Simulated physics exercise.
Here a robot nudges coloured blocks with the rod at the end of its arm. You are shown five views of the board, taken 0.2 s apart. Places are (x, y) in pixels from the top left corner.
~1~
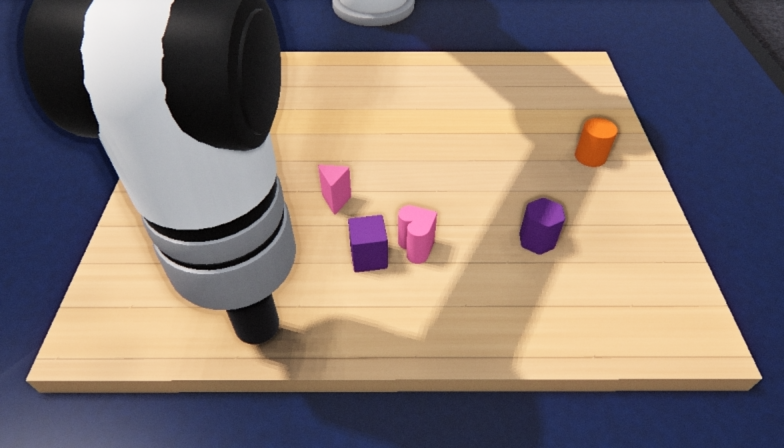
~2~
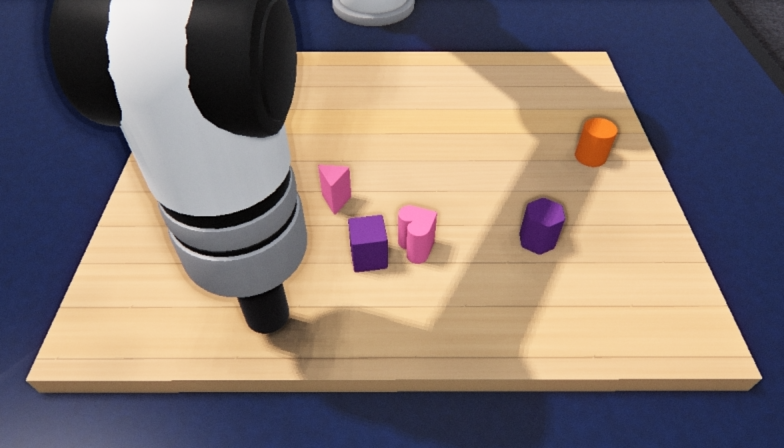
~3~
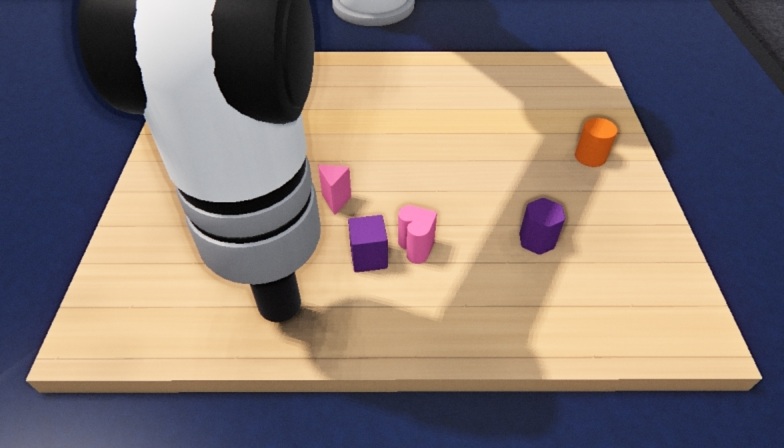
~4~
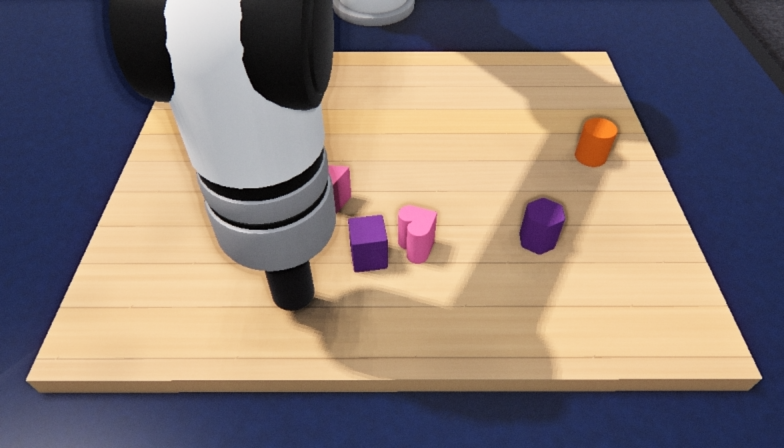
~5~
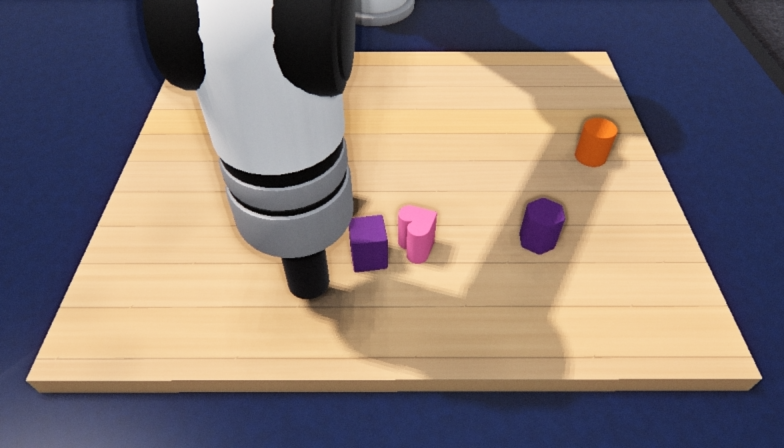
The robot arm slides its black rod up and right across the board toward the purple cube.
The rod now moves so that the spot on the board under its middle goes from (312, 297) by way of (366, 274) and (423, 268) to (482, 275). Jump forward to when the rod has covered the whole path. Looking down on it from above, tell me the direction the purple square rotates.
From above, counter-clockwise.
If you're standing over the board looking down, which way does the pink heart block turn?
It goes clockwise.
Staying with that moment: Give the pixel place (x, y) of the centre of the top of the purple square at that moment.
It is going to be at (393, 209).
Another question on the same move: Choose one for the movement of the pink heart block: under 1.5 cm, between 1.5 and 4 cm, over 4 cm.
Goes 1.5 to 4 cm.
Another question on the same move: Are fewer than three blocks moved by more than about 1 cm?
In short: Yes.
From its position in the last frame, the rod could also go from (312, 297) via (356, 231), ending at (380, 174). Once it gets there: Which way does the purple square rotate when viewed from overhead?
The block turns clockwise.
The first path, step by step. One third of the way, rod (366, 259); purple square (383, 215), turned 25° anticlockwise.
Two thirds of the way, rod (425, 253); purple square (393, 209), turned 75° anticlockwise; pink heart block (434, 209), turned 25° clockwise.
At the end, rod (485, 260); purple square (393, 209), turned 75° anticlockwise; pink heart block (434, 209), turned 20° clockwise; purple hexagonal block not moved.
